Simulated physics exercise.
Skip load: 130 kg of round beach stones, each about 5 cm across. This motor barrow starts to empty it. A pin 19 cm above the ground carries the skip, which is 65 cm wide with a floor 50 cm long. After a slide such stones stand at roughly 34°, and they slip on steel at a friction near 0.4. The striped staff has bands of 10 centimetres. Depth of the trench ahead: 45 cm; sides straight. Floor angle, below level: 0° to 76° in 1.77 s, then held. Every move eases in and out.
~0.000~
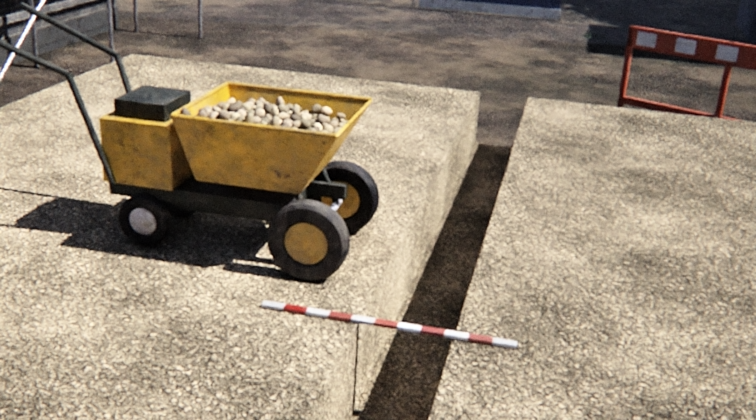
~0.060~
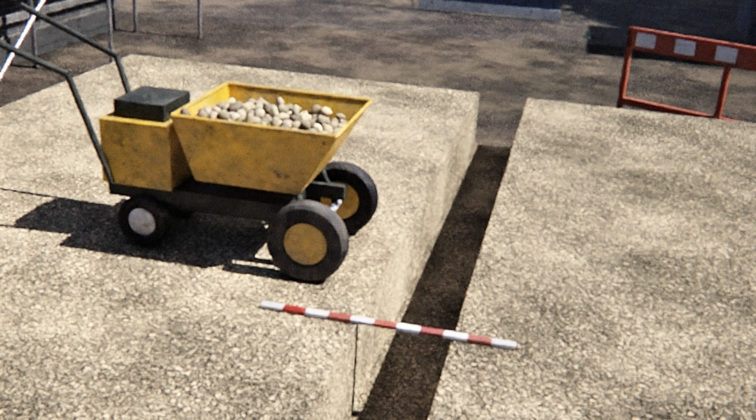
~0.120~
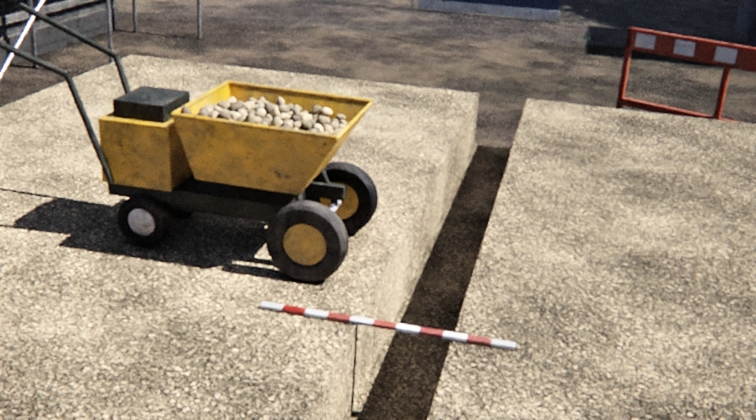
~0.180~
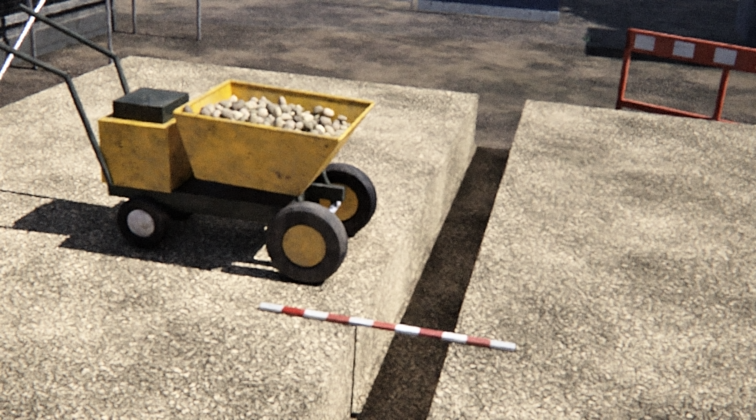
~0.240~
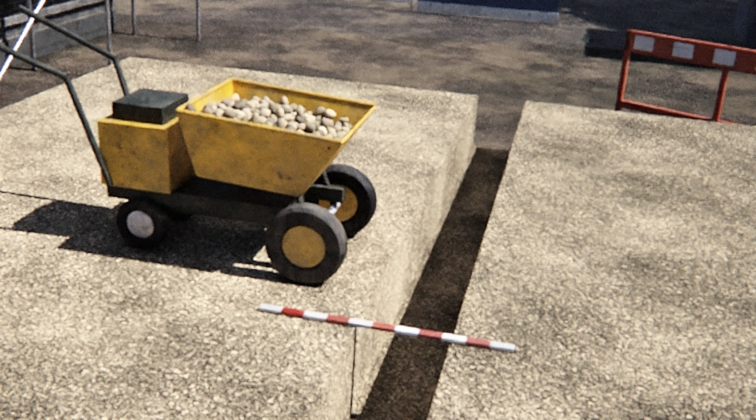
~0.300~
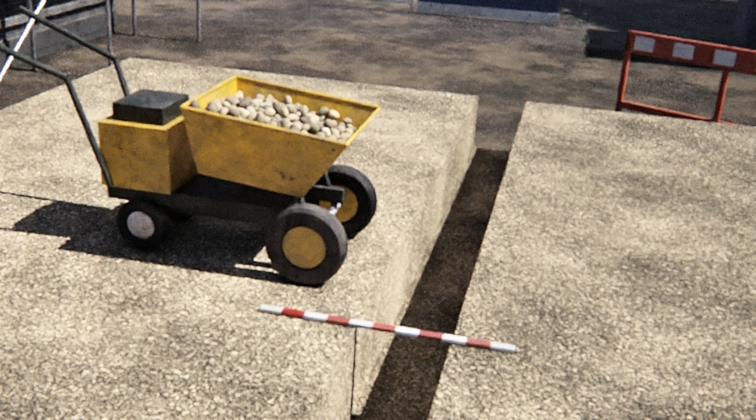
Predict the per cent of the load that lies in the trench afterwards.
63 per cent.
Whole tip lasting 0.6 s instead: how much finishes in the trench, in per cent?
About 40 percent, I'd say.
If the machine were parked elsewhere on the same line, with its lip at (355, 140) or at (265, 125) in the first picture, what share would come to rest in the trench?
Roughly 45 in a hundred, then 100 in a hundred.
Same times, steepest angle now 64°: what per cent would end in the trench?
Some 55% would finish there.
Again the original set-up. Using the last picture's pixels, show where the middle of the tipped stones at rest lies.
Roughly at pixel (451, 342).
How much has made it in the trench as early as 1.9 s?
About 30%.
After 1.3 s the floor is at 64°; 94 % in the skip, 6 % in the trench; the foremost stones are at (464, 258).
After 1.9 s the floor is at 76°; 39 % in the skip, 31 % in the trench, 30 % past the trench; the foremost stones are at (608, 301).
After 2.2 s the floor is at 76°; 17 % in the skip, 45 % in the trench, 38 % past the trench; the foremost stones are at (670, 302).
After 4.2 s the floor is at 76°; 0 % in the skip, 63 % in the trench, 37 % past the trench; the foremost stones are at (696, 305).
